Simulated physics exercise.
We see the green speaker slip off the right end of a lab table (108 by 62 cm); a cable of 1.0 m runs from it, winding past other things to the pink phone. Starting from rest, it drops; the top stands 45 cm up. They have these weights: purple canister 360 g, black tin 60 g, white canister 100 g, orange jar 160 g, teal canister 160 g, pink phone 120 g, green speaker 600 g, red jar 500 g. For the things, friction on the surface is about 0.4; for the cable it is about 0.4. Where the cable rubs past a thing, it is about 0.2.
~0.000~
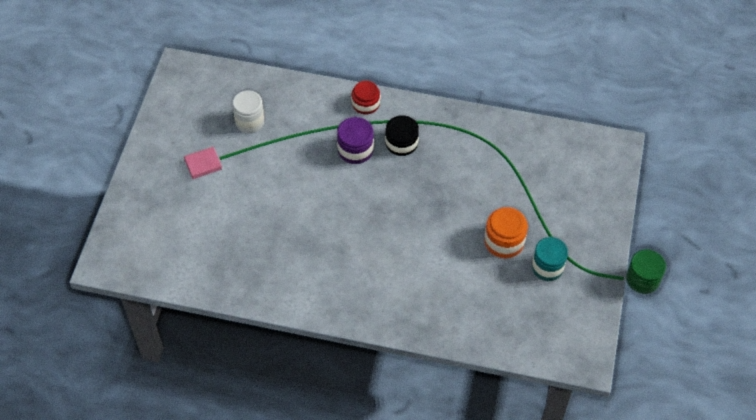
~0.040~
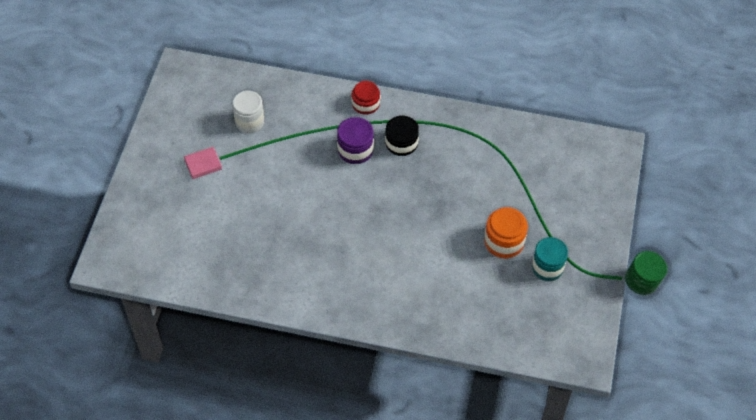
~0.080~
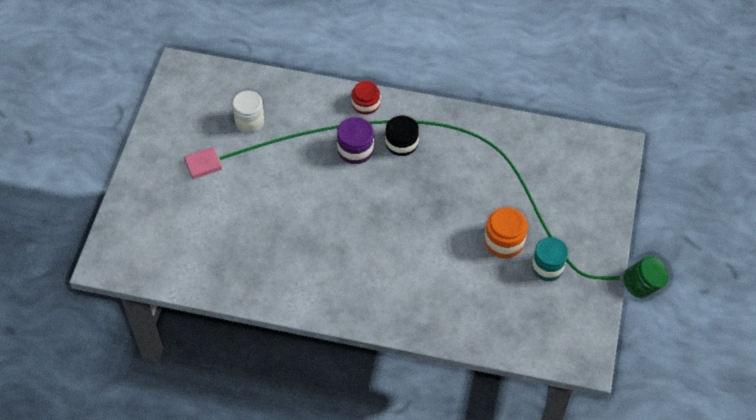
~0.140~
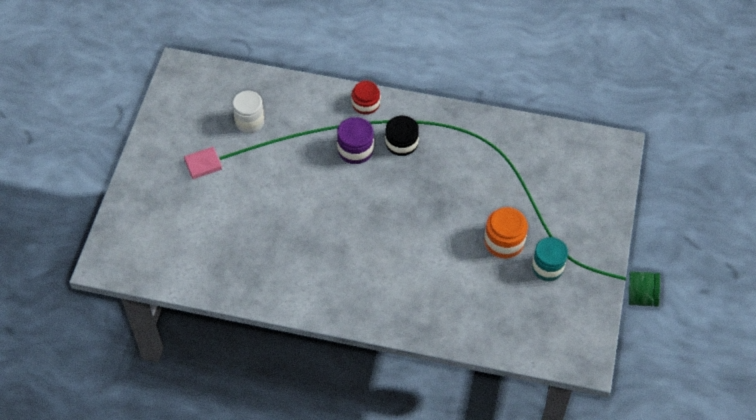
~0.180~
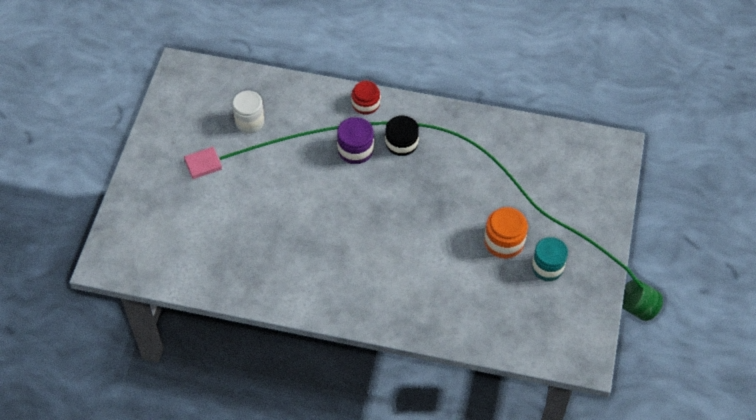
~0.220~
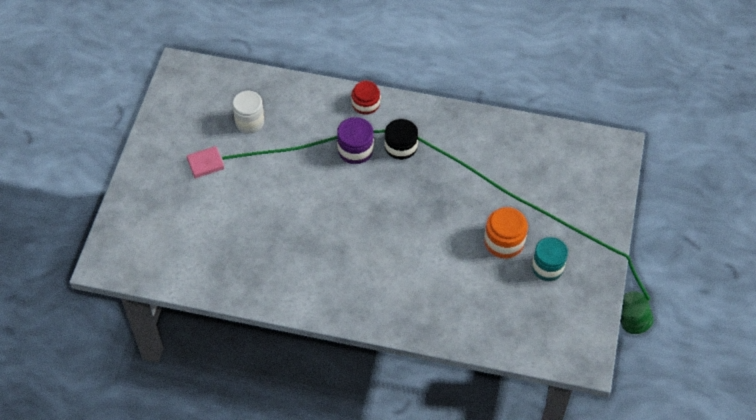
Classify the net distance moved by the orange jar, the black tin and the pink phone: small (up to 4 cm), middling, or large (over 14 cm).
Orange jar: Small; black tin: Large; pink phone: Large.
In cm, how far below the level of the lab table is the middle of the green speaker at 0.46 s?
I'd say close to 40 centimetres below.
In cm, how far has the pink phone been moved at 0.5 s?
30 centimetres or so.
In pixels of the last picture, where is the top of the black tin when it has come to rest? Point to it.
Around pixel (369, 258).
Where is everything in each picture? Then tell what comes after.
The first frame shows orange jar (508, 222); black tin (402, 128); pink phone (203, 161); cable runs through (577, 265) (526, 189) (460, 130) (270, 143).
The second frame shows green speaker (649, 265); cable runs through (576, 266) (460, 129) (270, 143).
The third frame shows green speaker (646, 277); cable runs through (574, 268) (460, 129) (270, 143).
The fourth frame shows green speaker (644, 289); cable runs through (579, 264) (460, 130) (270, 143).
The fifth frame shows green speaker (641, 300); cable runs through (609, 255) (459, 136) (270, 143).
The sixth frame shows orange jar (508, 222); black tin (402, 132); pink phone (205, 160); cable runs through (630, 263) (543, 212) (459, 162) (275, 151).
At 0.5 s, the cable's tail end at (356, 133); pink phone 30 cm off its start, black tin 27 cm off its start, green speaker over the edge.
At 0.7 s, the cable's tail end at (365, 130); pink phone 33 cm off its start, black tin 32 cm off its start, green speaker over the edge.
At 1.0 s, the cable's tail end at (365, 130); pink phone 33 cm off its start at (352, 117), black tin 32 cm off its start at (369, 258), green speaker over the edge.
At 1.2 s, the cable's tail end at (365, 130); pink phone 33 cm off its start, black tin 32 cm off its start, green speaker over the edge.
At 2.4 s, the cable's tail end at (365, 130); pink phone 33 cm off its start at (352, 117), black tin 32 cm off its start at (369, 258), orange jar 0 cm off its start at (508, 222), green speaker over the edge.
